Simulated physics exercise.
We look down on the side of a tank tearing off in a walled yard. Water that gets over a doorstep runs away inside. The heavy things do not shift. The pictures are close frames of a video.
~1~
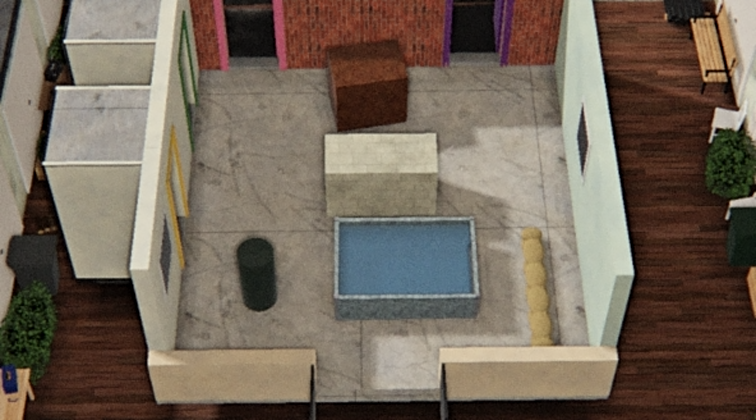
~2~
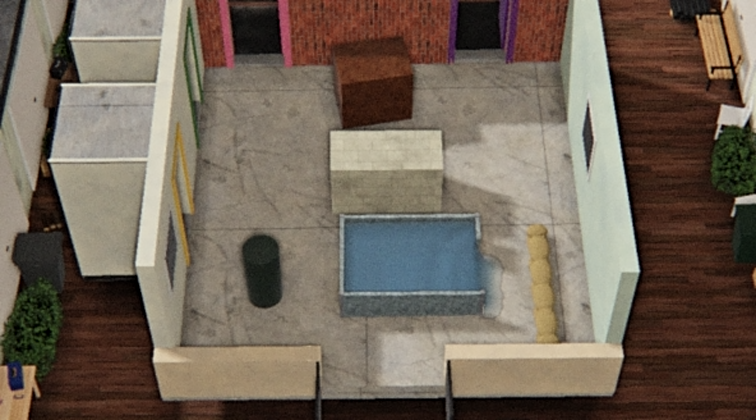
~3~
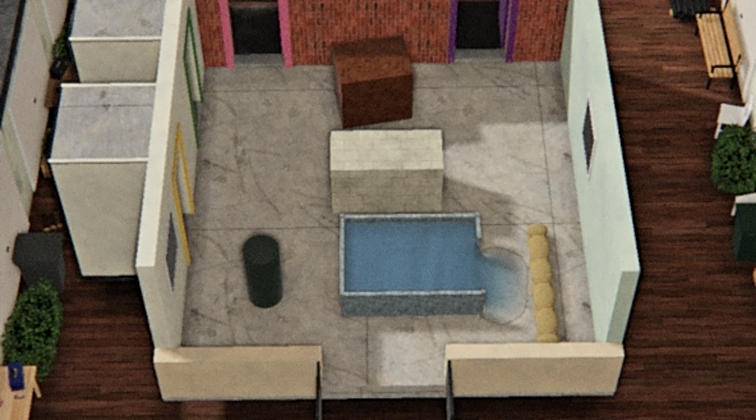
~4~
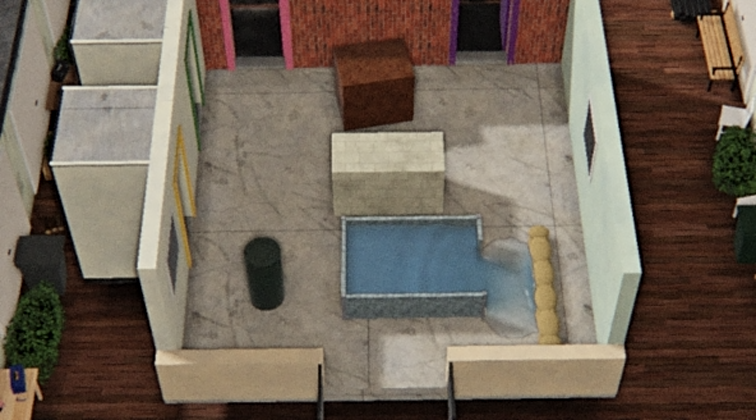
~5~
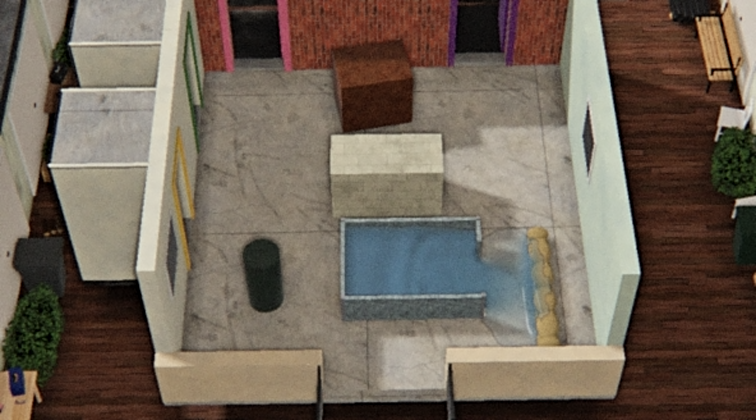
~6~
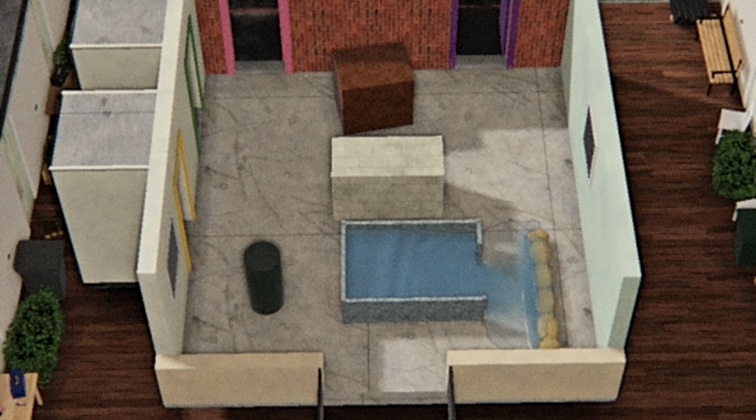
We see a water-filled tank in a walled yard, near pale and brown blocks and a dark green cylinder. Its right side opens, and water pours out rightward, spreading across the floor to a row of tan, rounded objects.
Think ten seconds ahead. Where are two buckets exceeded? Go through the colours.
The green door admits no more than that; the yellow door admits no more than that; the purple door admits no more than that; the pink door admits no more than that.
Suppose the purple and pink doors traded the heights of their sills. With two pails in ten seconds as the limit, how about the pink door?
Then: The pink one is under.
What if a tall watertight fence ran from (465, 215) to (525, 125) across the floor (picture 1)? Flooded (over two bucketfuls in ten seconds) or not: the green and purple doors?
Green door is under, purple door lets less in.
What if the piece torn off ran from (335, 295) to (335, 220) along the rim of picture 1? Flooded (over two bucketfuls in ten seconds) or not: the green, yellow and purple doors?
My reading: The green door holds, the yellow door floods, the purple door is under.
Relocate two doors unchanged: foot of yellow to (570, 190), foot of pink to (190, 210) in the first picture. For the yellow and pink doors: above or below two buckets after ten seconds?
The yellow door keeps below it, the pink door holds.
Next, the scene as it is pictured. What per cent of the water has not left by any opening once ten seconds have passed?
I make it 96 per cent.
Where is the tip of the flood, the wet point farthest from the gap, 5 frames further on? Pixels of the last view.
Around (535, 178).
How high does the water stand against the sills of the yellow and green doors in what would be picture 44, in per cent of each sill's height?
Roughly 40 per cent, then 0 per cent.
A moment on, water covers 15 % of the floor; the green door not reached, the yellow door not reached, the purple door not reached, the pink door not reached.
Next, water covers 30 % of the floor; the green door not reached, the yellow door not reached, the purple door not reached, the pink door not reached.
Then, water covers 50 % of the floor; the green door not reached, the yellow door not reached, the purple door wet at the sill, nothing in, the pink door not reached.
Later, water covers 60 % of the floor; the green door not reached, the yellow door wet at the sill, nothing in, the purple door wet at the sill, nothing in, the pink door wet at the sill, nothing in.
In the end, water covers 85 % of the floor; the green door wet at the sill, nothing in, the yellow door wet at the sill, nothing in, the purple door under two buckets in, the pink door wet at the sill, nothing in.
